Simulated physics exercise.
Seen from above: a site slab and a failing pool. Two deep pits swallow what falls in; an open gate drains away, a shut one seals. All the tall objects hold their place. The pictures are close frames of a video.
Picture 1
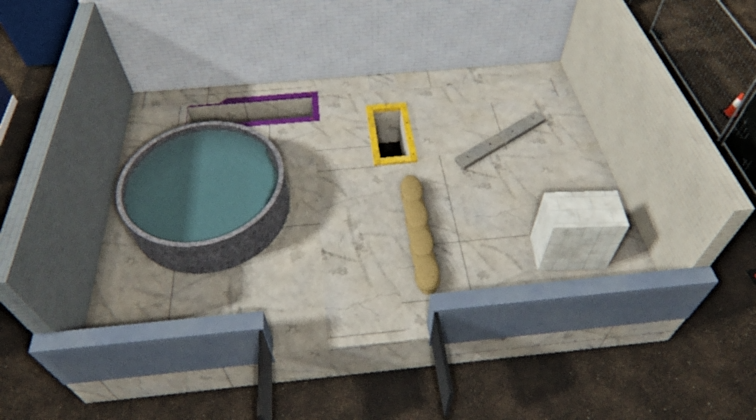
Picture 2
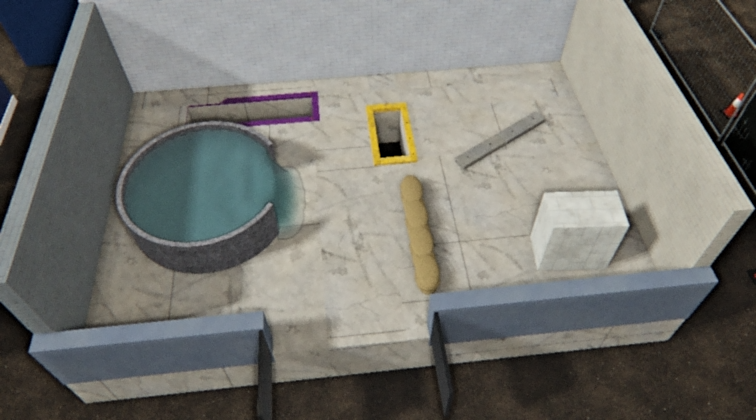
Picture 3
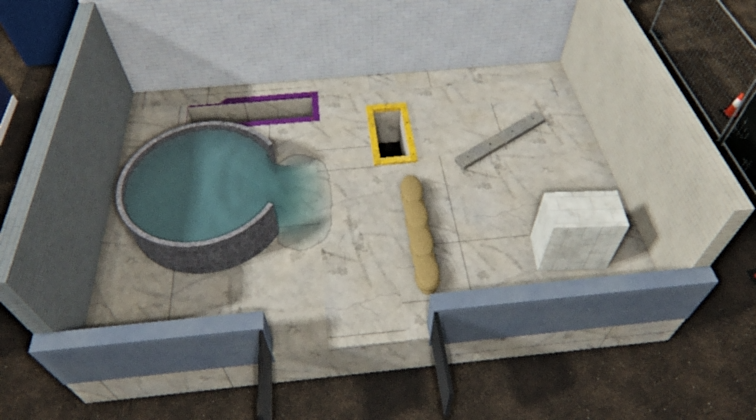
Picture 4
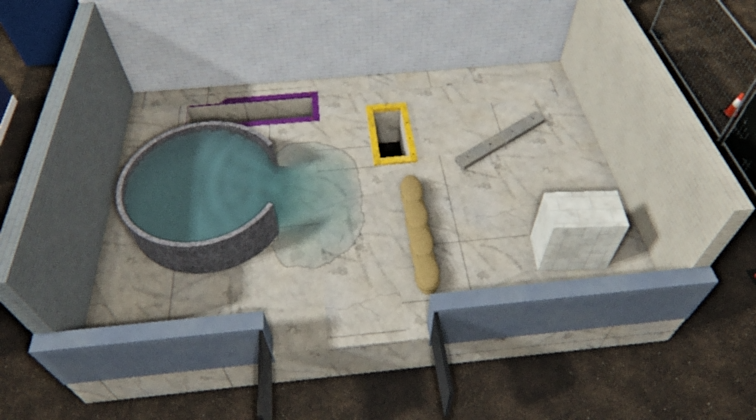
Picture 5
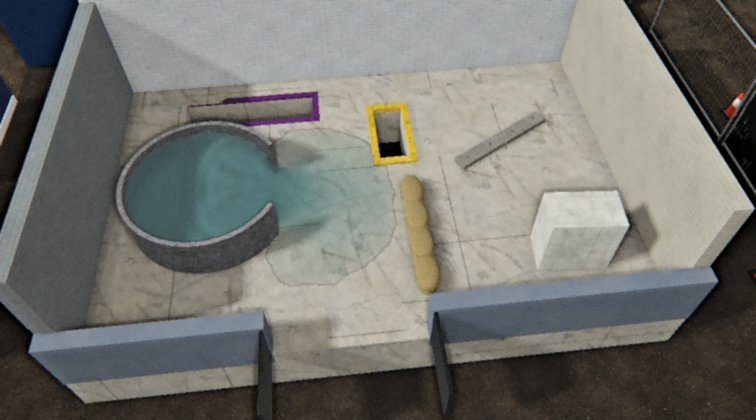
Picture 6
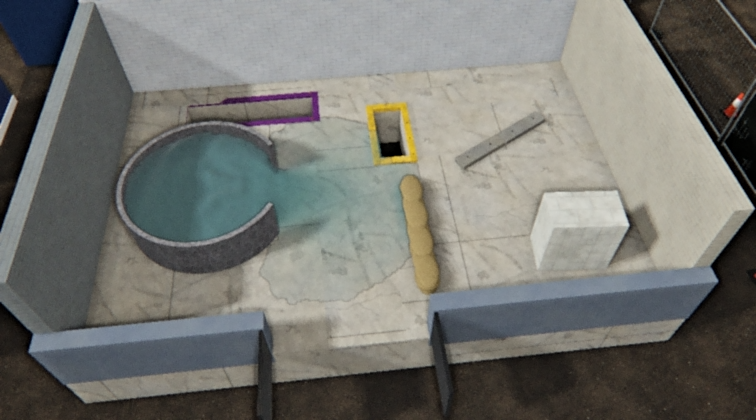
On a walled, marble-patterned slab seen from above, a round pool at left holds still, blue-green water. A gap opens in its right side and water pours out, fanning rightward across the floor. The thinning sheet widens, reaching the yellow-edged pit and the lumpy tan barrier while the tall objects stay put.
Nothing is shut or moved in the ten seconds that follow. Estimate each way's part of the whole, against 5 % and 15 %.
In the end: The gate takes more than 15 %; the purple pit takes less than 5 %; the yellow pit takes more than 15 %.
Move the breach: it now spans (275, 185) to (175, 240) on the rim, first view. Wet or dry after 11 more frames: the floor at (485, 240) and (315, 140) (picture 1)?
One after the other: Dry, dry.
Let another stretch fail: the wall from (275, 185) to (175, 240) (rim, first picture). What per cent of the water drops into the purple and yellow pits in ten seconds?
Per cent: Purple 6, yellow 0.
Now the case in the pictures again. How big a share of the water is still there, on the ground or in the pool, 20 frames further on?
Some 76 per cent.
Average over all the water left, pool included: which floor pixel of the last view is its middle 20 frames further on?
At about (314, 194).
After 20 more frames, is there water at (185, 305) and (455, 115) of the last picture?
In that order: Not flooded, under water.
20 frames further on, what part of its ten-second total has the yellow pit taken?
Some 65 per cent.
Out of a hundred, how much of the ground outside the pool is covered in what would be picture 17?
I make it 35 per cent.
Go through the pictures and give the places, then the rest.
Still water in the round pool at (202, 182), in the first frame.
The front is at a hidden place, out from the gap at (283, 193), in the second frame.
Water pours out at (284, 194) and has run to (307, 160), in the third frame.
Water pours out at (284, 195) and has run to (343, 157), in the fourth frame.
The front is at (371, 149), out from the gap at (284, 195), in the fifth frame.
The front is at (413, 164), out from the gap at (284, 194), in the sixth frame.
A moment on, water covers 25 % of the floor; the gate 0 %, the purple pit 0 %, the yellow pit 2 %.
Next, water covers 35 % of the floor; the gate 3 %, the purple pit 0 %, the yellow pit 7 %.
Then, water covers 50 % of the floor; the gate 11 %, the purple pit 0 %, the yellow pit 13 %.
Later, water covers 55 % of the floor; the gate 21 %, the purple pit 1 %, the yellow pit 18 %.
In the end, water covers 65 % of the floor; the gate 29 %, the purple pit 2 %, the yellow pit 19 %.
